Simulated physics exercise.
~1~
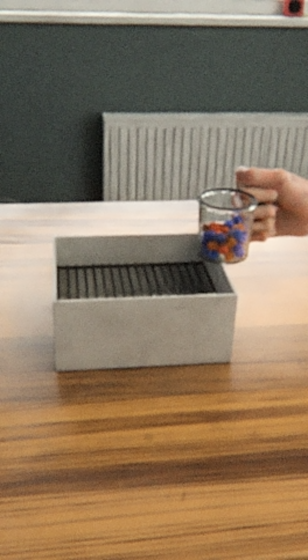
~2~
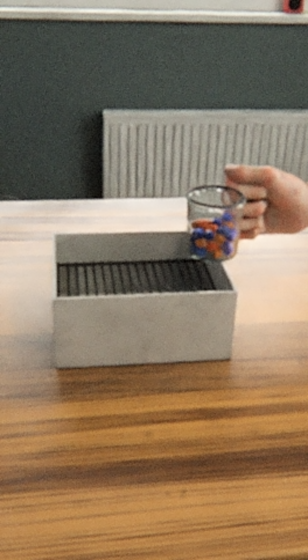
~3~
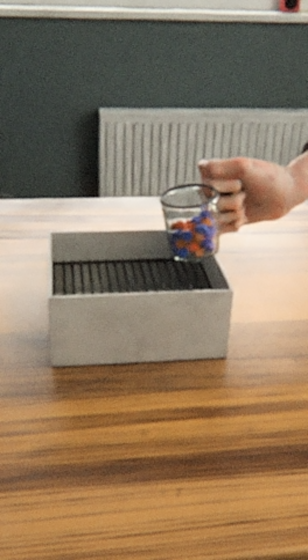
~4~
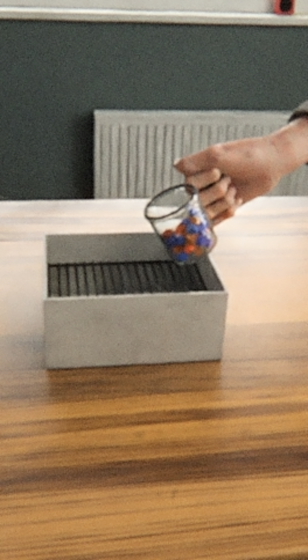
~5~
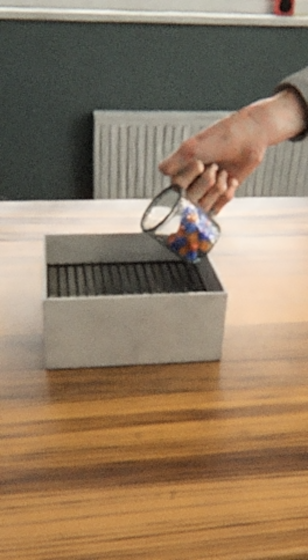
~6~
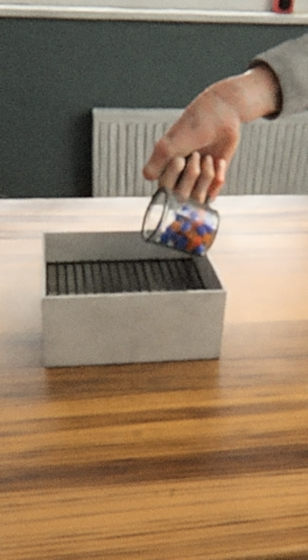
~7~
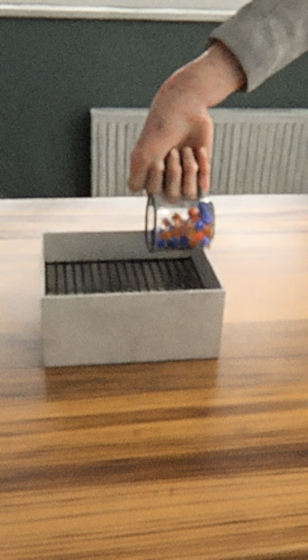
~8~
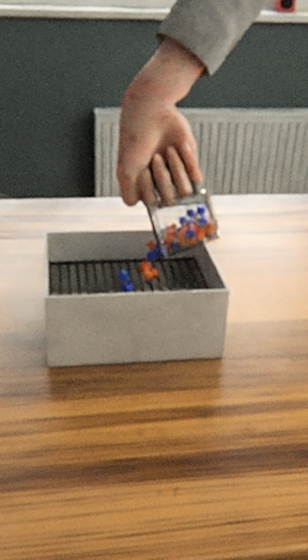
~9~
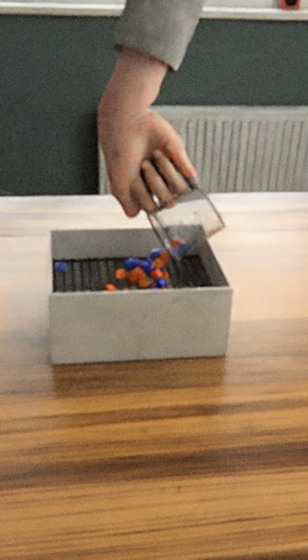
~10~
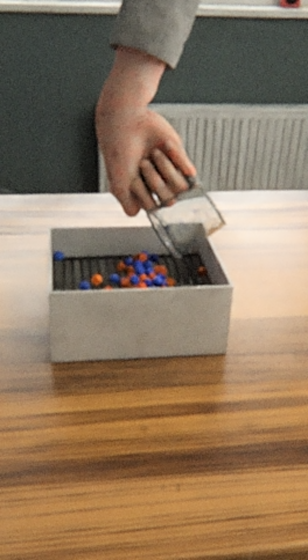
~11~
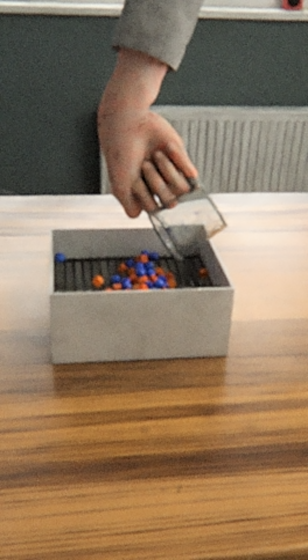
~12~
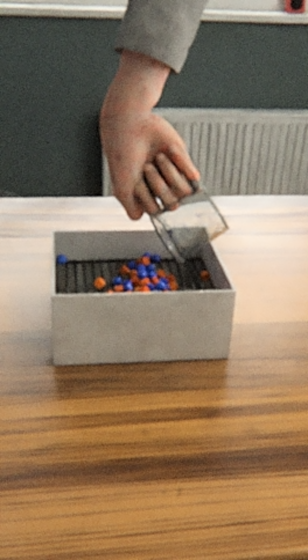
The footage shows a hand moving a clear cup of blue and orange pieces left over a grey box with dark wires across it, then tipping it until the pieces tumble out. Both colours come to rest on the wires, while the emptied cup stays tilted above.
